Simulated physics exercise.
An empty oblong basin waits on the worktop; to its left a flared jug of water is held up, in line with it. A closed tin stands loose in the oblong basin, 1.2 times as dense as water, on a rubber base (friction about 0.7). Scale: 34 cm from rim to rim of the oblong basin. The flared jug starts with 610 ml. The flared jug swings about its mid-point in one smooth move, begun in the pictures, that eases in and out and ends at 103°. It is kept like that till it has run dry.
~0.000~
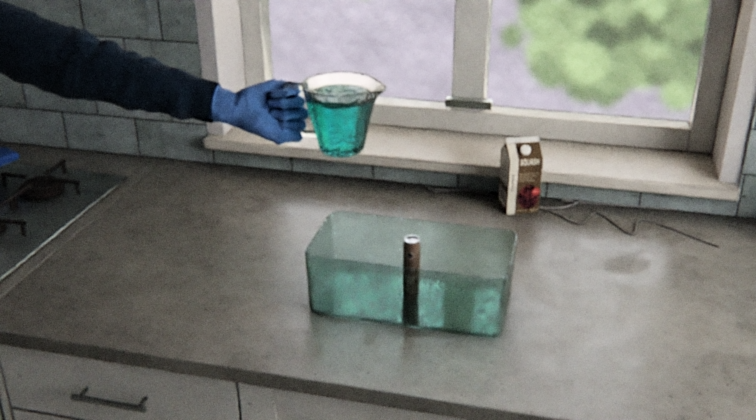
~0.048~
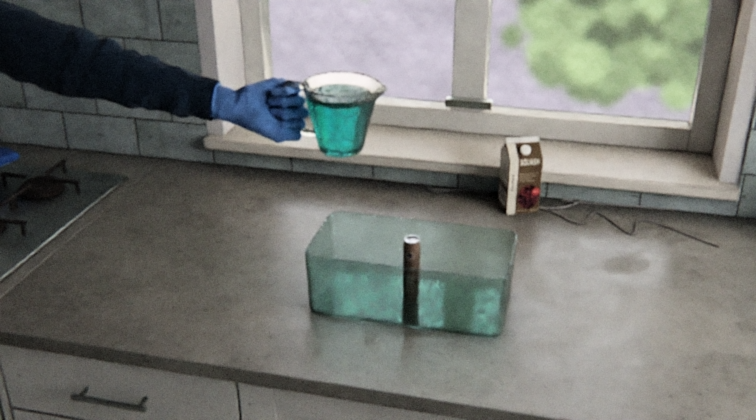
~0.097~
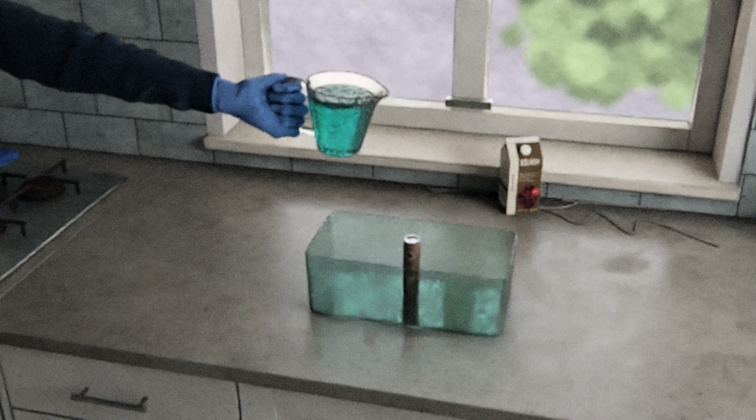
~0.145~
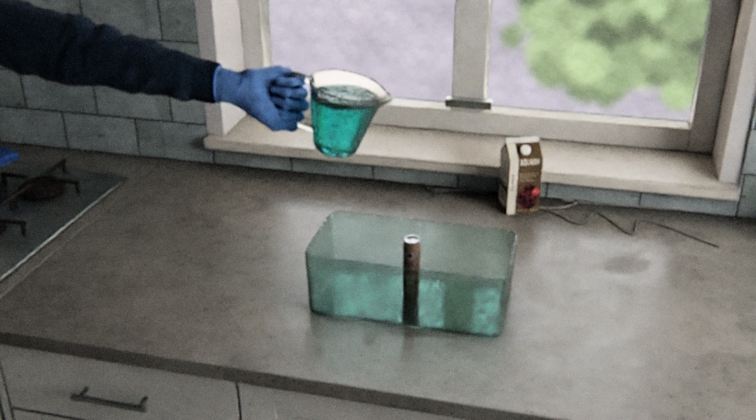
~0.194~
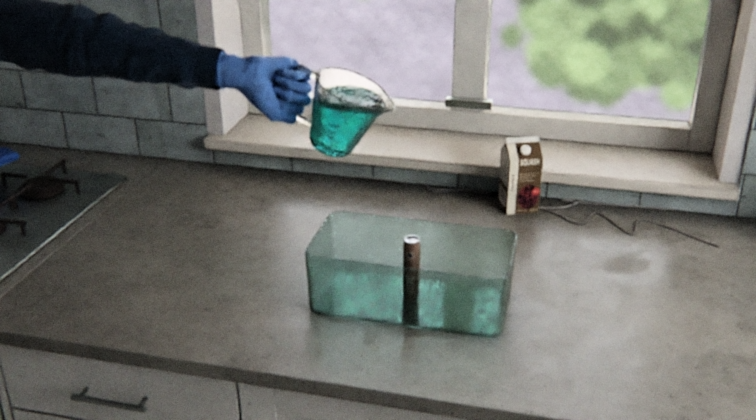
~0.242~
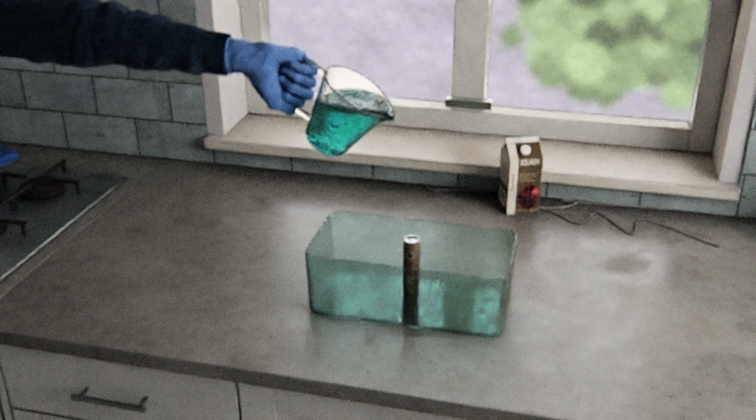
The video shows a blue-gloved hand holding a clear jug of teal liquid above a worktop, to the left of a translucent oblong basin with a small tin, then smoothly tilting the jug rightward as the liquid nears its rim.
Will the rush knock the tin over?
The tin keeps standing.
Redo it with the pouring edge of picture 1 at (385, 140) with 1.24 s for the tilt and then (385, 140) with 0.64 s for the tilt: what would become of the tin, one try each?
First it goes over; then it falls.
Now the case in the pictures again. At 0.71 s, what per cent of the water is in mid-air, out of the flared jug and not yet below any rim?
Some 24 per cent.
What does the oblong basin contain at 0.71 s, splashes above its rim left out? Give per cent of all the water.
Some 72 per cent.
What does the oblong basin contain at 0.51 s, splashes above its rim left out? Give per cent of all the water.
About 14 per cent.
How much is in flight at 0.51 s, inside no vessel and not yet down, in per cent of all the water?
Some 44 per cent.
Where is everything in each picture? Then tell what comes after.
It leans 0°; its right rim is at (386, 88); the water meets the walls at (310, 90) and (376, 96); the oblong basin's rim runs from (318, 233) to (513, 256); the tin's top is at (412, 242), in the first frame.
It leans 1°; its right rim is at (387, 90); the water meets the walls at (310, 90) and (376, 96), in the second frame.
It leans 6°; its right rim is at (389, 93); the water meets the walls at (311, 89) and (377, 98), in the third frame.
It leans 13°; its right rim is at (392, 100); the water meets the walls at (315, 89) and (381, 100), in the fourth frame.
It leans 22°; its right rim is at (395, 108); the water meets the walls at (318, 91) and (385, 103), in the fifth frame.
It leans 32°; its right rim is at (397, 118); the water meets the walls at (318, 99) and (393, 112); 1 per cent is over the edge, in the sixth frame.
By 0.51 s the tilt is 93° and 42 per cent is still to pour; the tin stands where it began.
By 0.71 s the tilt is 103° and 6 per cent is still to pour; the tin stands where it began.
By 0.92 s the tilt is 103° and 0 per cent is still to pour; the tin stands where it began.
By 1.14 s the tilt is 103° and 0 per cent is still to pour; the tin stands where it began.
At rest the tin stands where it began.
